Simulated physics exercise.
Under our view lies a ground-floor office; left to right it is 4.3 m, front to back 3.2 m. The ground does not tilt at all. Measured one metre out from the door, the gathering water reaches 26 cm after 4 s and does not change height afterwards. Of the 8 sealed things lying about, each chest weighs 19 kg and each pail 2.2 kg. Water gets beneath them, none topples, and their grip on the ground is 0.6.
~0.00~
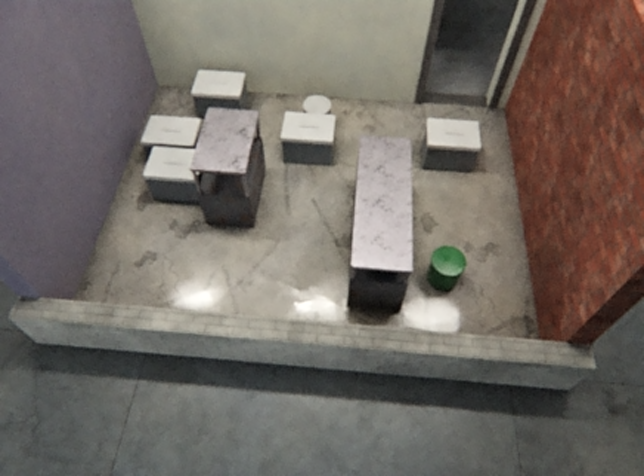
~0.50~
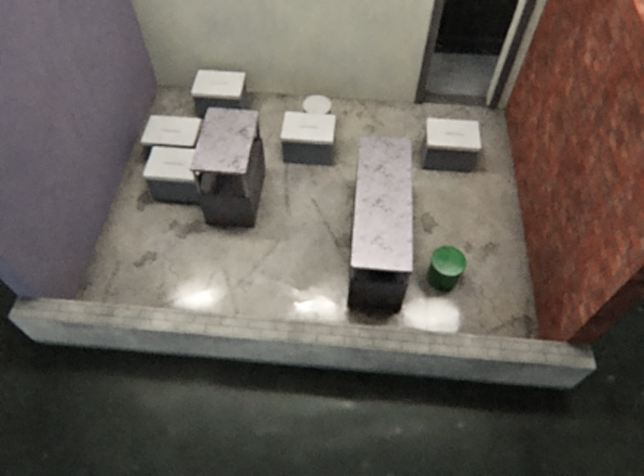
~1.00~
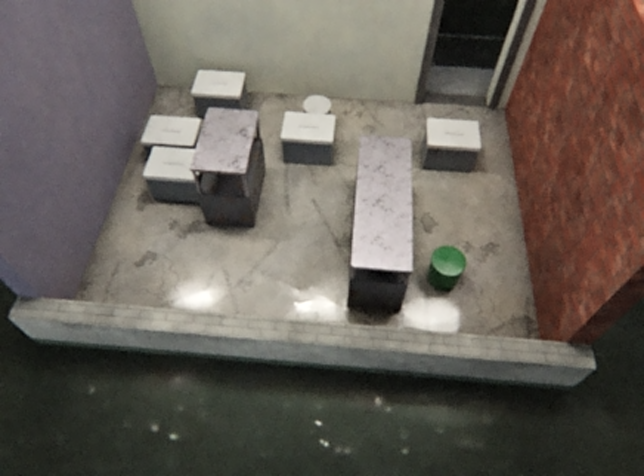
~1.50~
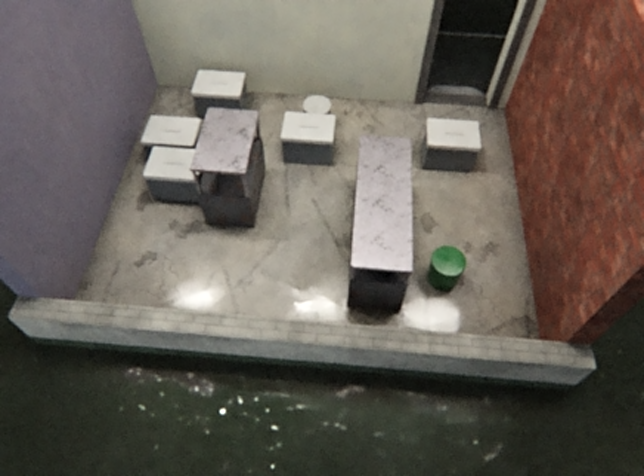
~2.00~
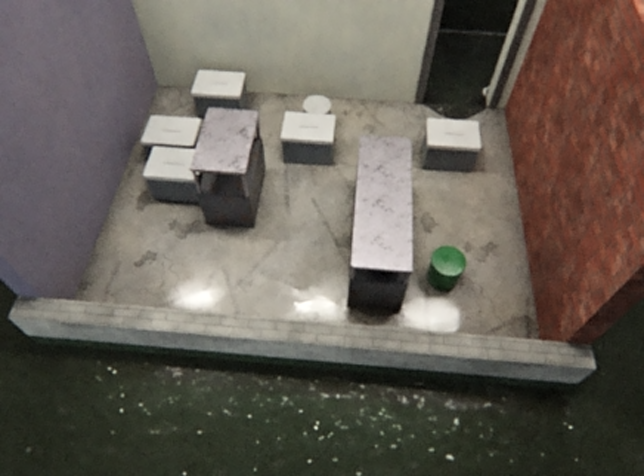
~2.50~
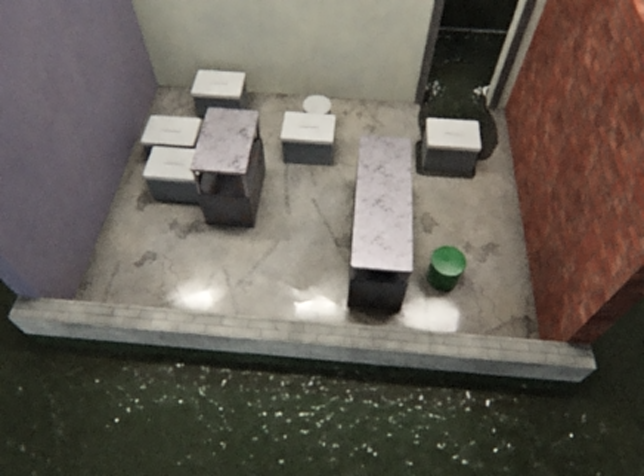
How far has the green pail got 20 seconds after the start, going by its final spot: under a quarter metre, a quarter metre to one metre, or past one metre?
Long gone.
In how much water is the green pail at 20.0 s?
Roughly 22 cm.
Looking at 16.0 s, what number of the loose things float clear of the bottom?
Count: 8.
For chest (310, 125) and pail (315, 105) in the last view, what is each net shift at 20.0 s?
One is off by 100 cm, the other by 30 cm, in the order asked.
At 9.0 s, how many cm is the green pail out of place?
Roughly 350 cm.
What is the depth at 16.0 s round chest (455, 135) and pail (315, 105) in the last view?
First about 15 cm, second about 14 cm.
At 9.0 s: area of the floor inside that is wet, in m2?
I'd put it close to 12.0 m2.
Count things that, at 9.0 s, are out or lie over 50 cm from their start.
The number by then is 2.
After 4.0 s the green pail is near (449, 260), 0.0 m from its start, aground; 0 afloat.
After 9.0 s the green pail is near (107, 207), 3.3 m from its start, afloat; 2 afloat.
After 16.0 s the green pail is near (150, 117), 3.5 m from its start, afloat; 8 afloat.
After 20.0 s the green pail is near (141, 102), 3.7 m from its start, afloat; 8 afloat.
